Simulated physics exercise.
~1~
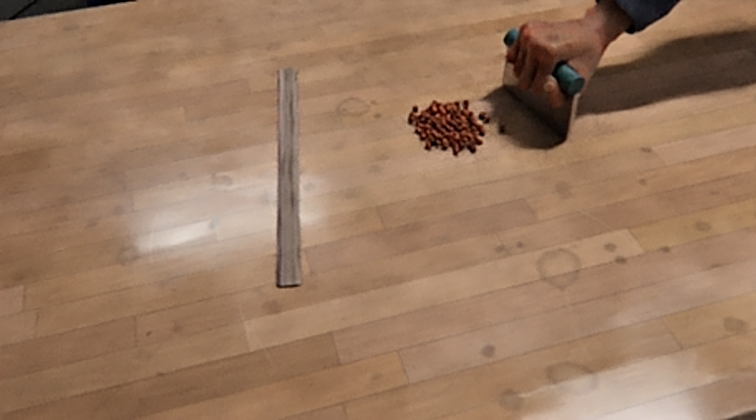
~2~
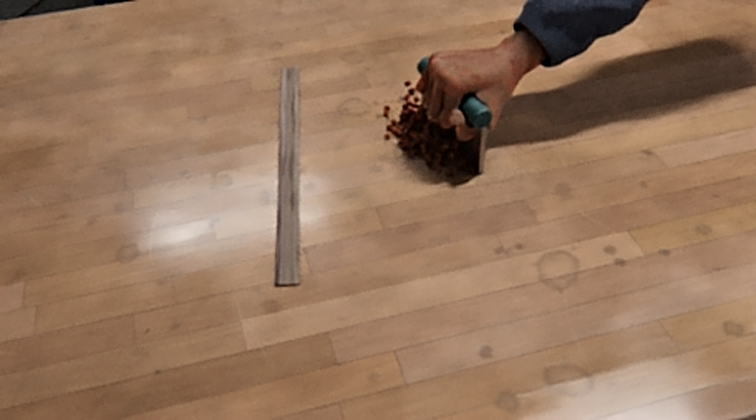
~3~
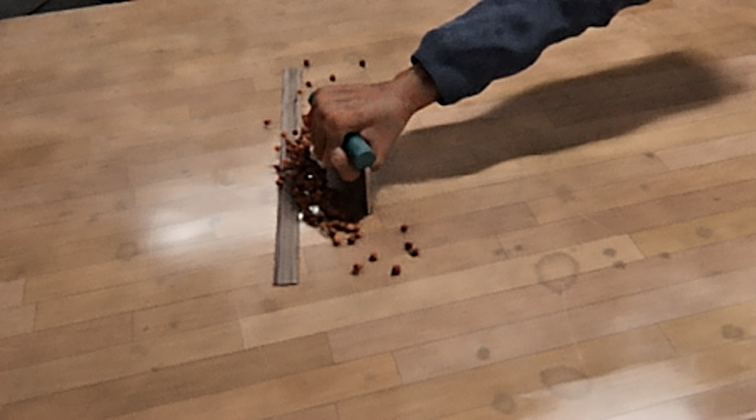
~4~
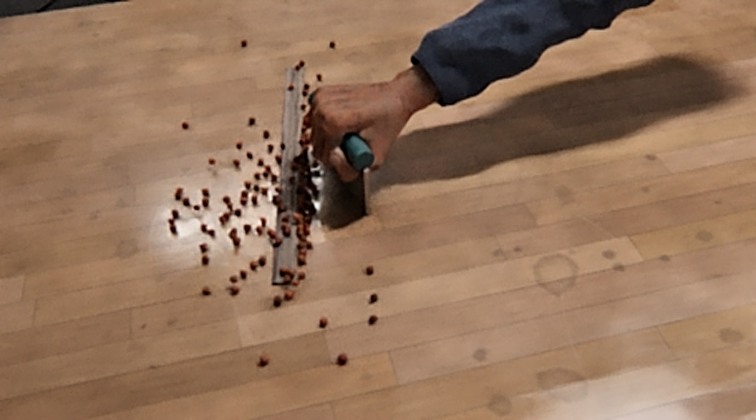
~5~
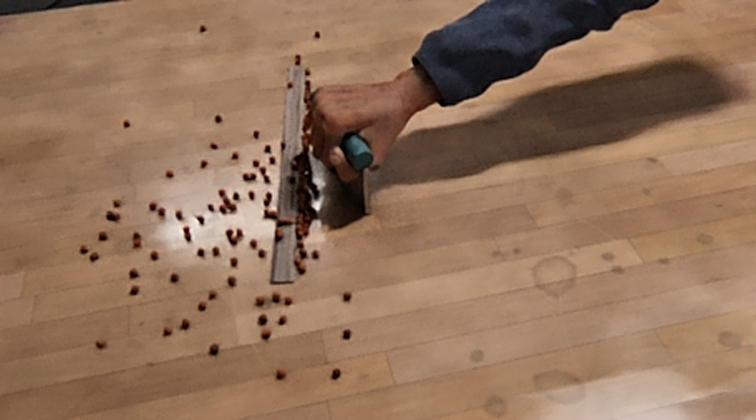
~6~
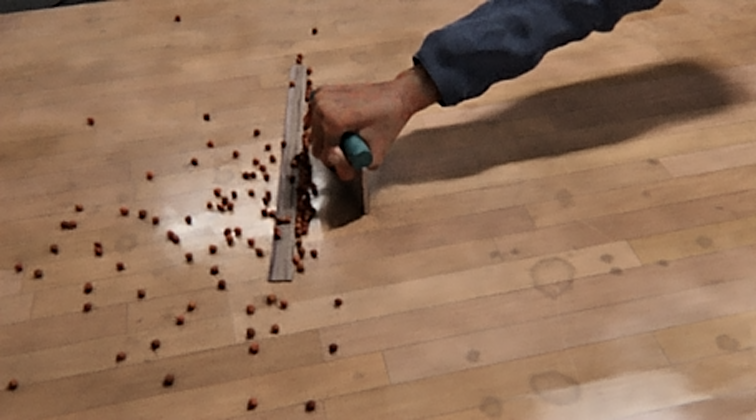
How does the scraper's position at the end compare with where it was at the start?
It starts at the upper right, to the right of the pellet pile, and ends further left and a little lower, held just to the right of the grey strip.
